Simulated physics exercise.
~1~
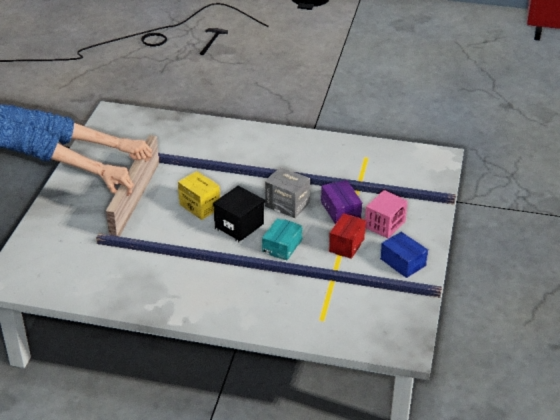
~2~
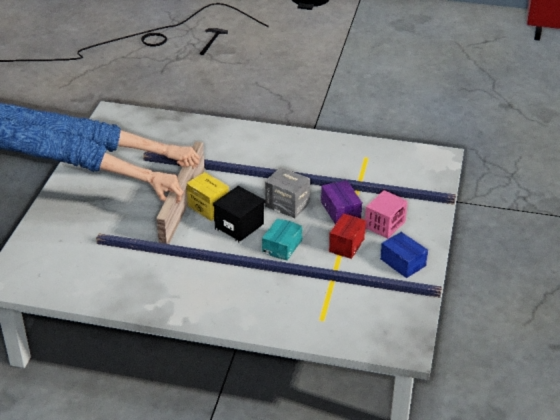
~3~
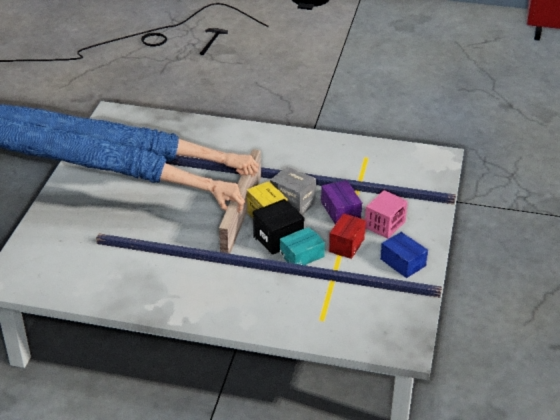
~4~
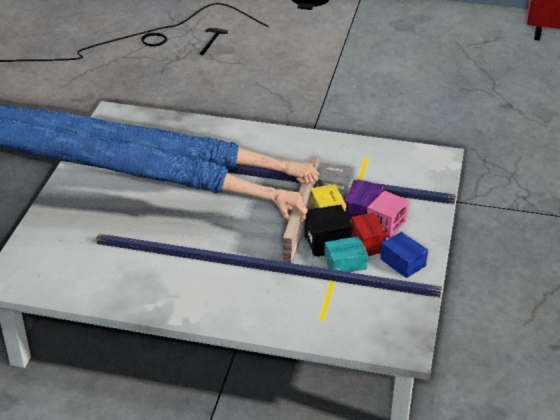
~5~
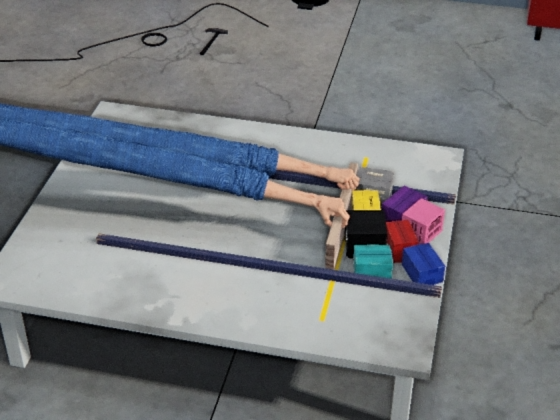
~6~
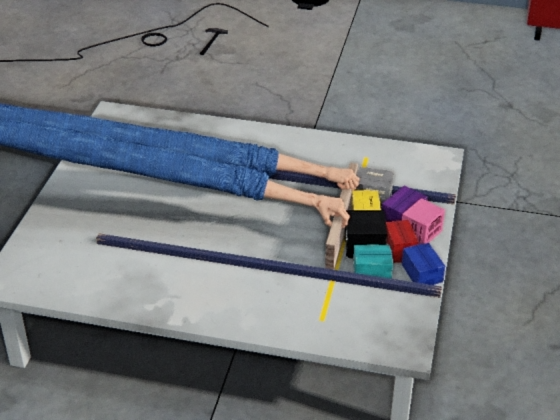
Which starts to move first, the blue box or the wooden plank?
The wooden plank starts to move first. The blue box stays still until the plank has pushed the other boxes up close to it, near the end of the push.
